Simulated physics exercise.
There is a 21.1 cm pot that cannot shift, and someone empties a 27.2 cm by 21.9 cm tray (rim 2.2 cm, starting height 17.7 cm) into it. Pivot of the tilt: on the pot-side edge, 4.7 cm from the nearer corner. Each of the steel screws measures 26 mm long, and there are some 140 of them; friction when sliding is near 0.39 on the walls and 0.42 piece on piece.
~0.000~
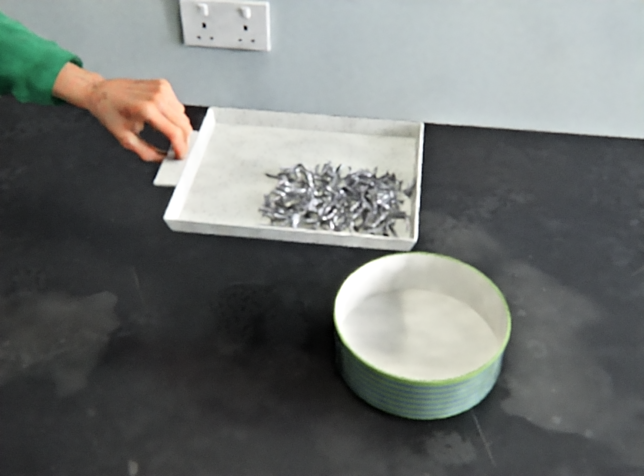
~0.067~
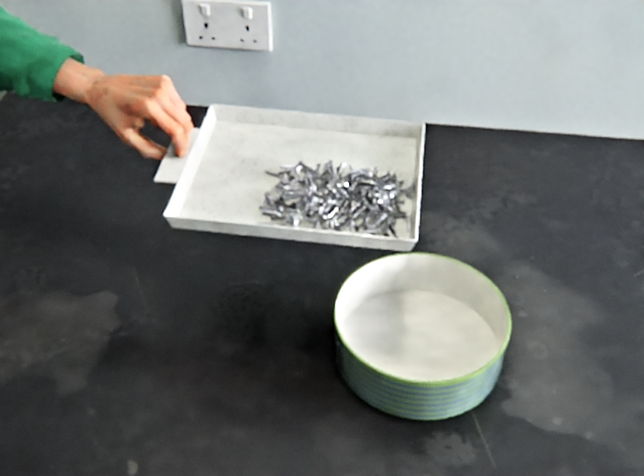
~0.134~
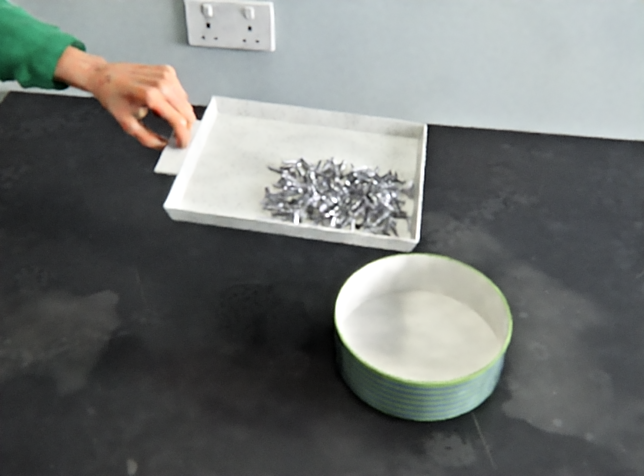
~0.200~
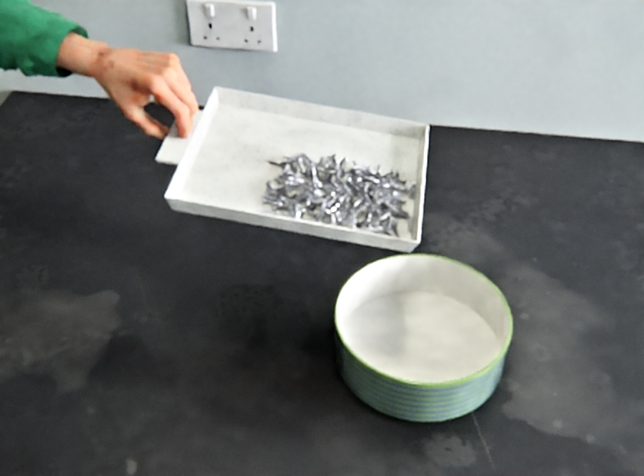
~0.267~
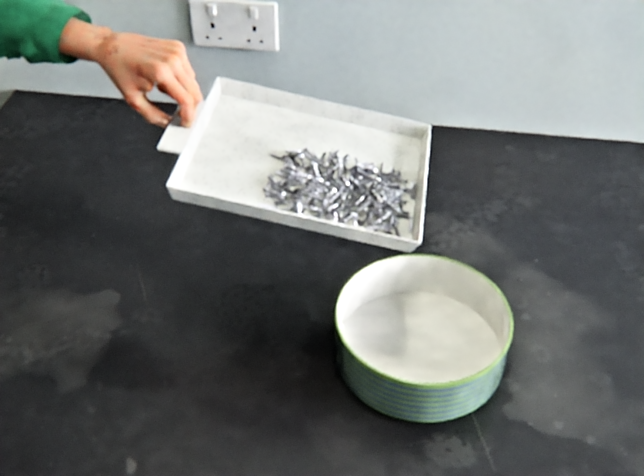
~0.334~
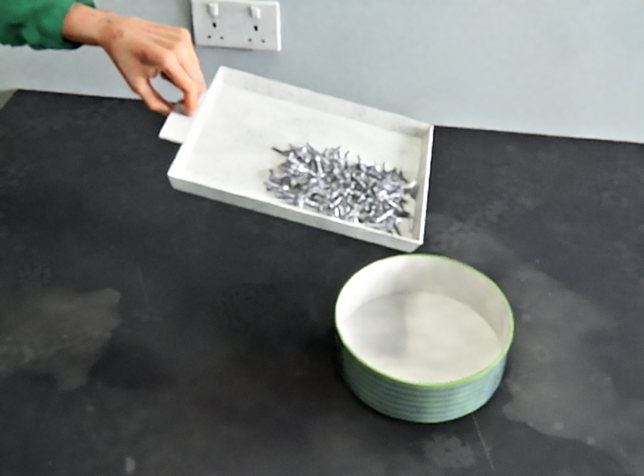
A hand in a green sleeve holds a shallow white tray by its left tab and steadily raises that side, tilting the tray down toward its right front corner while the pile of silvery screws stays bunched near that end. A round pot with a pale inside, green rim and ribbed blue-green sides sits still at front right. The steady view looks down on a dark, blotchy worktop against a pale wall with a white socket.
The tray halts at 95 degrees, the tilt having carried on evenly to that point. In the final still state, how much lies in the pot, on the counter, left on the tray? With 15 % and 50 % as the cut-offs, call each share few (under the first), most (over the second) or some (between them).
My estimate: Pot: Most, counter: Some, tray: Few.
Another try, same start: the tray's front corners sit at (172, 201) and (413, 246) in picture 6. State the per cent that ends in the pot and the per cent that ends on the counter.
In the pot: 100 per cent; on the counter: 0 per cent.
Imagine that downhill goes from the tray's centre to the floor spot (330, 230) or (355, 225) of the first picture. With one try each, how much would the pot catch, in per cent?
The share comes to roughly 90 in a hundred, then roughly 100 in a hundred.
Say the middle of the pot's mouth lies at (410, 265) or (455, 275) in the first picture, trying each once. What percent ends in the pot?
Close to 90 in a hundred, then close to 95 in a hundred.
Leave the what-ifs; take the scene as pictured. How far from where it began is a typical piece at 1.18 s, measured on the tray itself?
About 4 cm.
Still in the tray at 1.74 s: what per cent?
About 75%.
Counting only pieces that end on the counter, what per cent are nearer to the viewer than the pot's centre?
I'd put it at around 0 per cent.
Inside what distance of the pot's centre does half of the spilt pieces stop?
I'd say around 16 centimetres.
After 1.18 s, tilt 51 degrees; the tray holds 100 %, the pot 0 %.
After 1.74 s, tilt 77 degrees; the tray holds 75 %, the pot 20 %.
Then, at 2.35 s, tilt 95 degrees; the tray holds 0 %, the pot 70 %.
By 3.0 s all is still; pot 70 %, counter 30 %, tray 0 %.
